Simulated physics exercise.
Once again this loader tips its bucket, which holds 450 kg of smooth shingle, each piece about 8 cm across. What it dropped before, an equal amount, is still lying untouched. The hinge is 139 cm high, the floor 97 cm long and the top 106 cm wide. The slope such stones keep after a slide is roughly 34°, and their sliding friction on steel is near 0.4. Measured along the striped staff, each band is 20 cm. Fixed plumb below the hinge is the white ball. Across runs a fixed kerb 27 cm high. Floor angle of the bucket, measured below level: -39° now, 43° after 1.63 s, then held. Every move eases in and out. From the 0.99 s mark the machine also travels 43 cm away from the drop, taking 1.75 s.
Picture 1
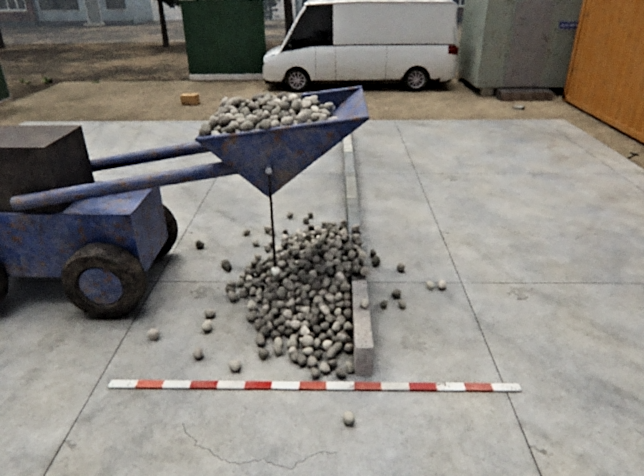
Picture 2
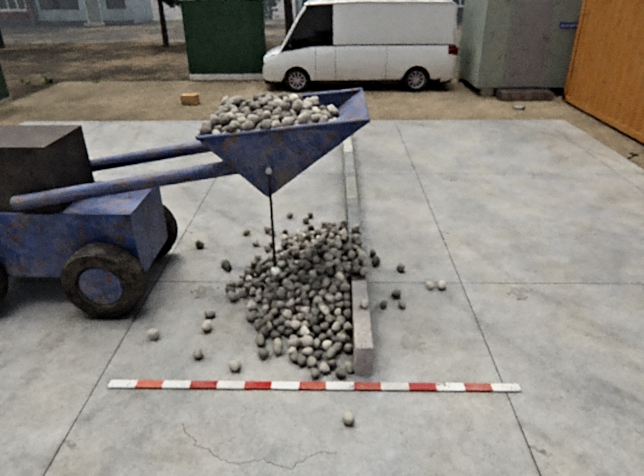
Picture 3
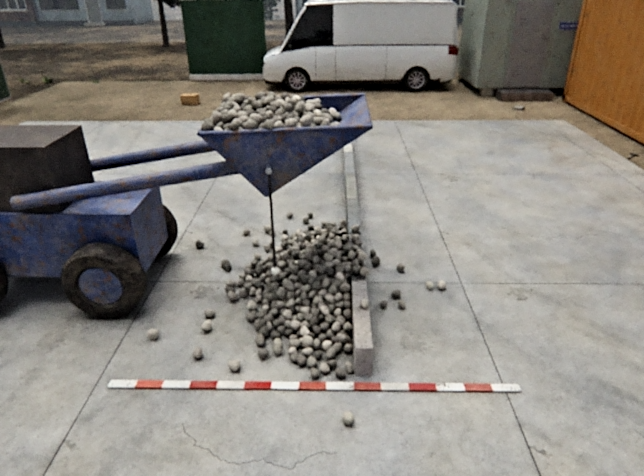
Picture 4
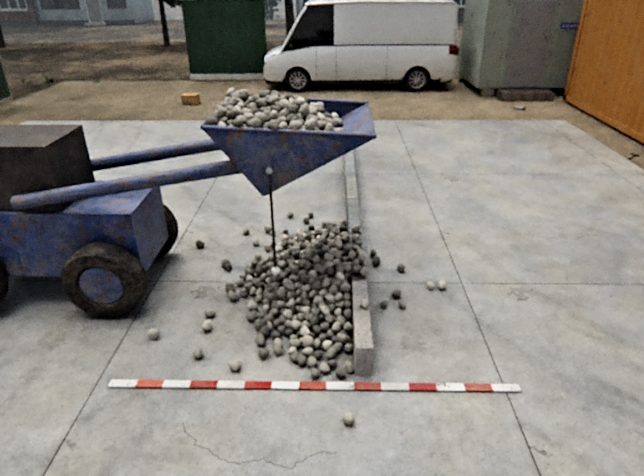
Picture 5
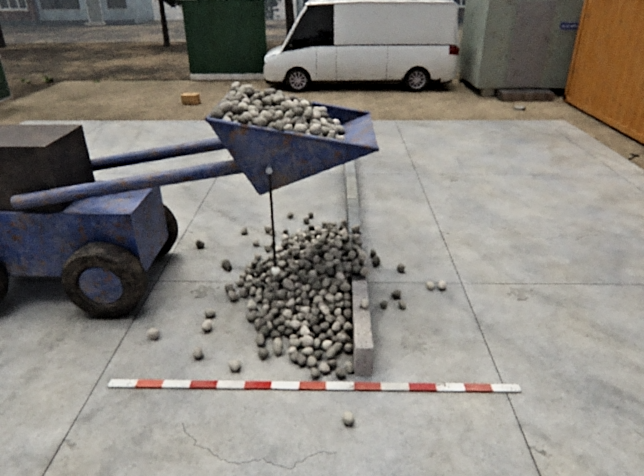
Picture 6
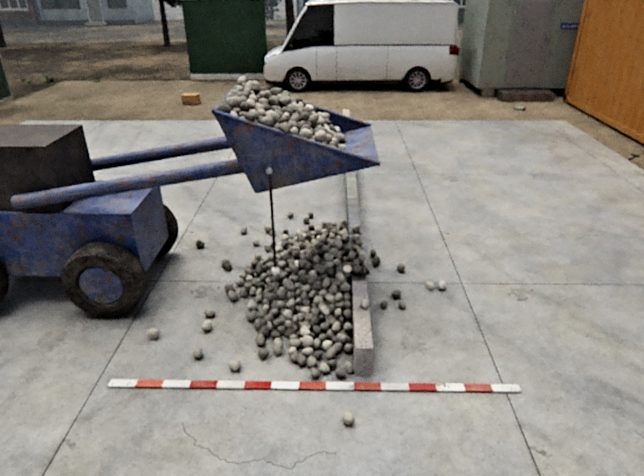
Blue loader bucket full of rounded grey stones slowly tilting its right-hand lip downward above a motionless stone heap beside a kerb.
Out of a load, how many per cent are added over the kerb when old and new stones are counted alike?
Around 68 per cent.
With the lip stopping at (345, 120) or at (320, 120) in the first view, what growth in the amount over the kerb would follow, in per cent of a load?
The first position would add some 40 per cent, the second some 15.
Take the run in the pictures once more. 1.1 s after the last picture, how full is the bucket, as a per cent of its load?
Near 15 per cent of the load is held.
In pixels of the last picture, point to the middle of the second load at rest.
The middle lies near (387, 276) in the last picture.
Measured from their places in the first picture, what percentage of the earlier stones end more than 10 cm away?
5 per cent.
Then, 0.6 s after the last picture the floor is at 30°; in per cent of one load, 94 in the bucket, 104 on this side of the kerb, 3 over the kerb; the foremost stones are at (400, 281).
Then, 1.1 s after the last picture the floor is at 43°; in per cent of one load, 16 in the bucket, 137 on this side of the kerb, 47 over the kerb; the foremost stones are at (440, 272).
Then, 2.6 s after the last picture the floor is at 43°; in per cent of one load, 0 in the bucket, 131 on this side of the kerb, 69 over the kerb; the foremost stones are at (560, 281).
Then, 5.3 s after the last picture the floor is at 43°; in per cent of one load, 0 in the bucket, 131 on this side of the kerb, 69 over the kerb; the foremost stones are at (560, 281). Net gain over the kerb, 68.
